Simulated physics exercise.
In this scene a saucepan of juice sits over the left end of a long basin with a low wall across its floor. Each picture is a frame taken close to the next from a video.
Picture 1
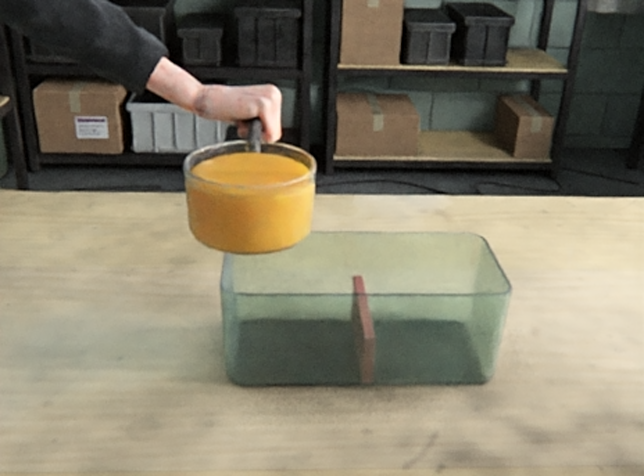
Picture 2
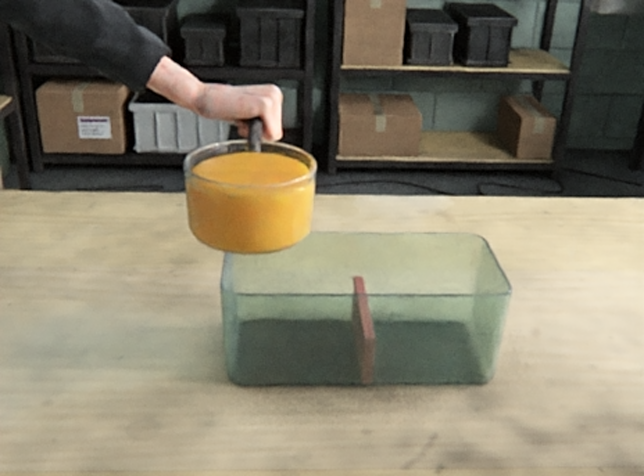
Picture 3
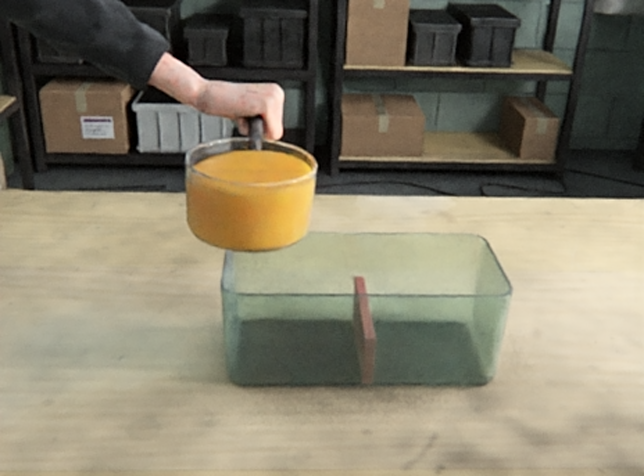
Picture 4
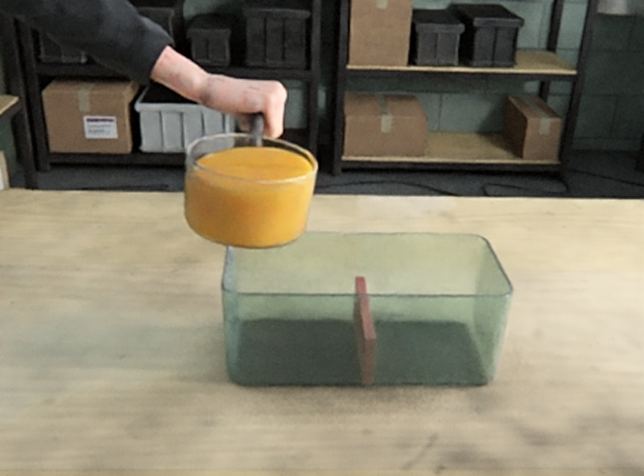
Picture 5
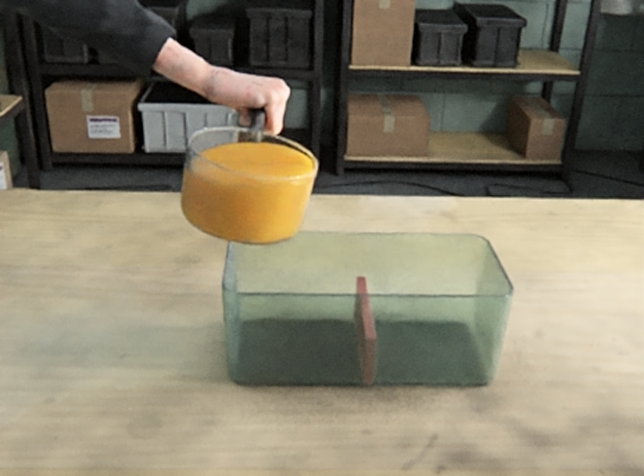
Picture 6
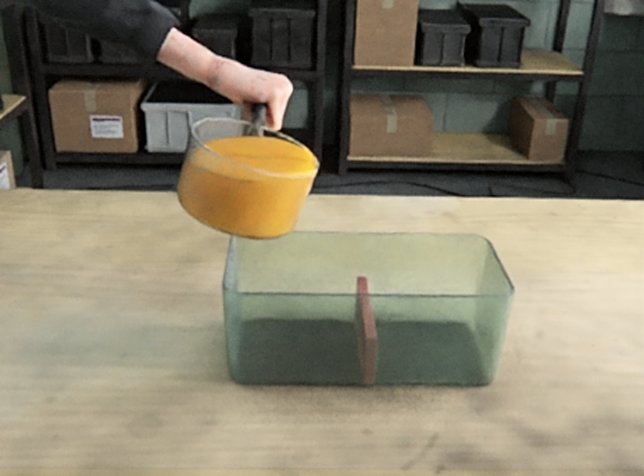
A glass saucepan of orange juice, held by a hand from a dark sleeve, starts level above the left end of a long, clear greenish basin with a low reddish wall across its floor. The hand gradually tilts the pan to the right, and the juice shifts closer to the right-hand rim.
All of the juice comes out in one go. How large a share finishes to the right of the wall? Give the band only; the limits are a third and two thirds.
Once it settles, the part right of the wall is beyond two thirds, I'd say.
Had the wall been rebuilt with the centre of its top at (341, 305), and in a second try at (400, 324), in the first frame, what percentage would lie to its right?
Roughly 95 per cent first and roughly 50 per cent second.
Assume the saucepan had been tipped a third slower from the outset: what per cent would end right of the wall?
Around 95 in a hundred.
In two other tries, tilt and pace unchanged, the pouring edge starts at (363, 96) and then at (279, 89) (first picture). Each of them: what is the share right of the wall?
First place gives some 70 %, second place some 85 %.
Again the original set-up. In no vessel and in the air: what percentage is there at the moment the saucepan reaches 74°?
Roughly 35 per cent.
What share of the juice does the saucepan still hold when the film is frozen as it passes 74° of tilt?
About 55 %.
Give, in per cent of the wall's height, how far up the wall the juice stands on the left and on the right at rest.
Roughly 0 percent left, 70 percent right.
A moment on, the saucepan is tipped part way and 54 per cent is still to pour, 4 is left of the wall and 9 right of it.
Next, the saucepan is tipped right over and 8 per cent is still to pour, 4 is left of the wall and 74 right of it.
Then the saucepan is tipped right over and 0 per cent is still to pour, 6 is left of the wall and 93 right of it.
Later the saucepan is tipped right over and 0 per cent is still to pour, 6 is left of the wall and 93 right of it.
In the end 6 per cent lies left of the wall, 94 right of it and 0 outside.
